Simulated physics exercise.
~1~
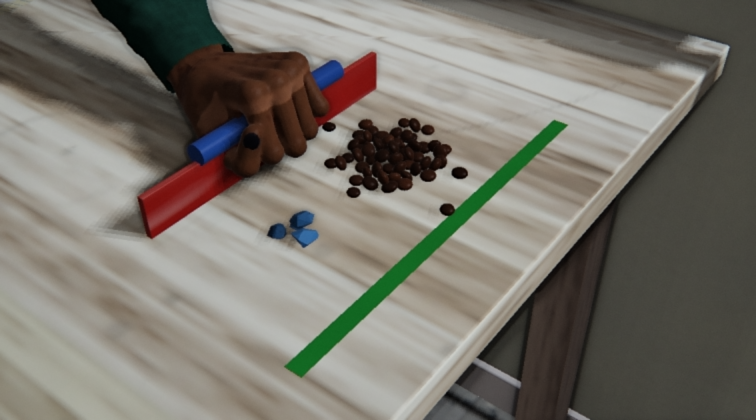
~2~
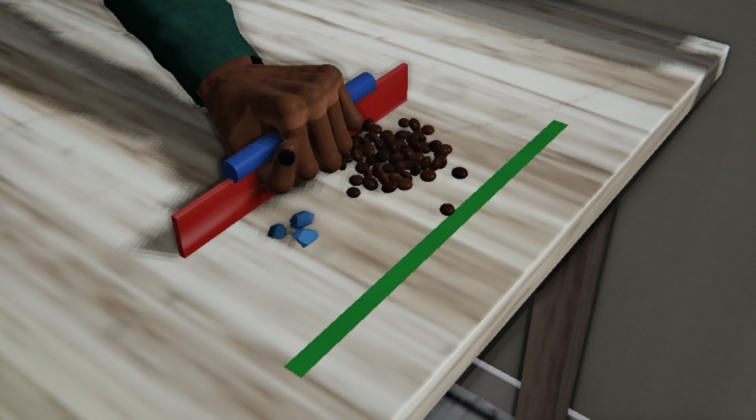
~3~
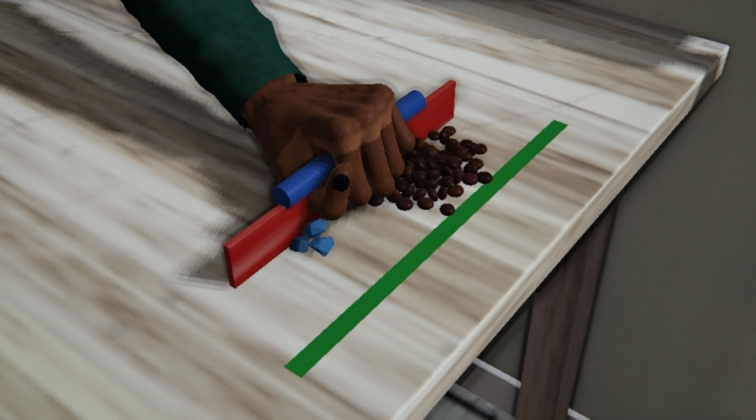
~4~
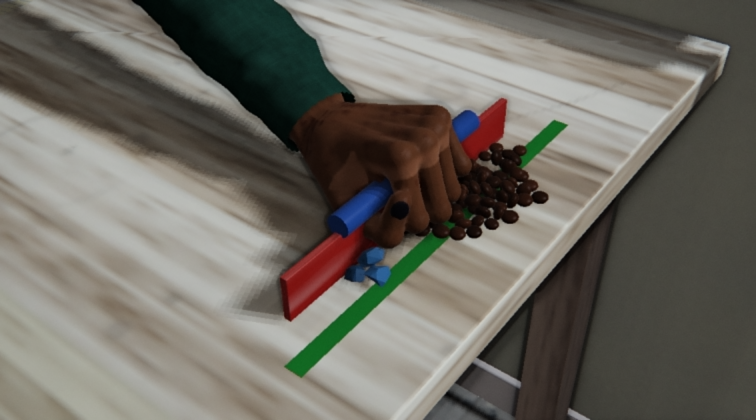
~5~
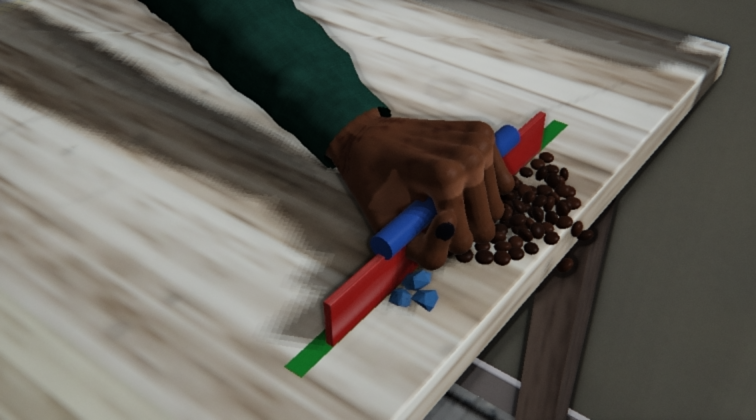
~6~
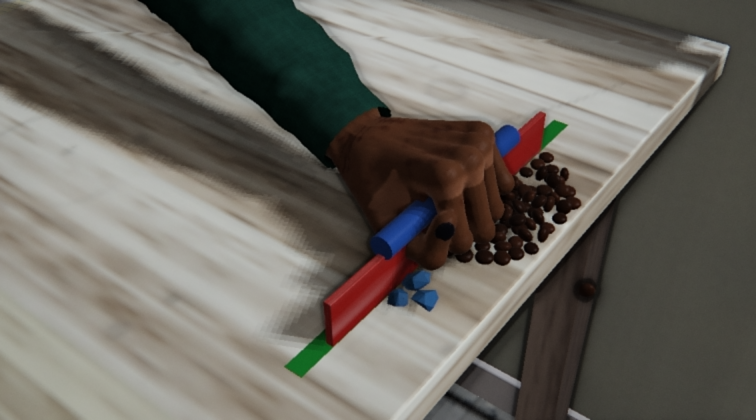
At the start, a hand in a green sleeve grips the blue handle of a red scraper on a wooden table, with a heap of dark brown beans and three small blue pieces lying between it and a green strip. The hand pushes the scraper right and down until it reaches the blue pieces and the beans. Both groups slide ahead of the blade and across the strip. The scraper stops at the green strip as beans reach the table's edge. A few beans drop off, while most beans and all the blue pieces remain on the table.
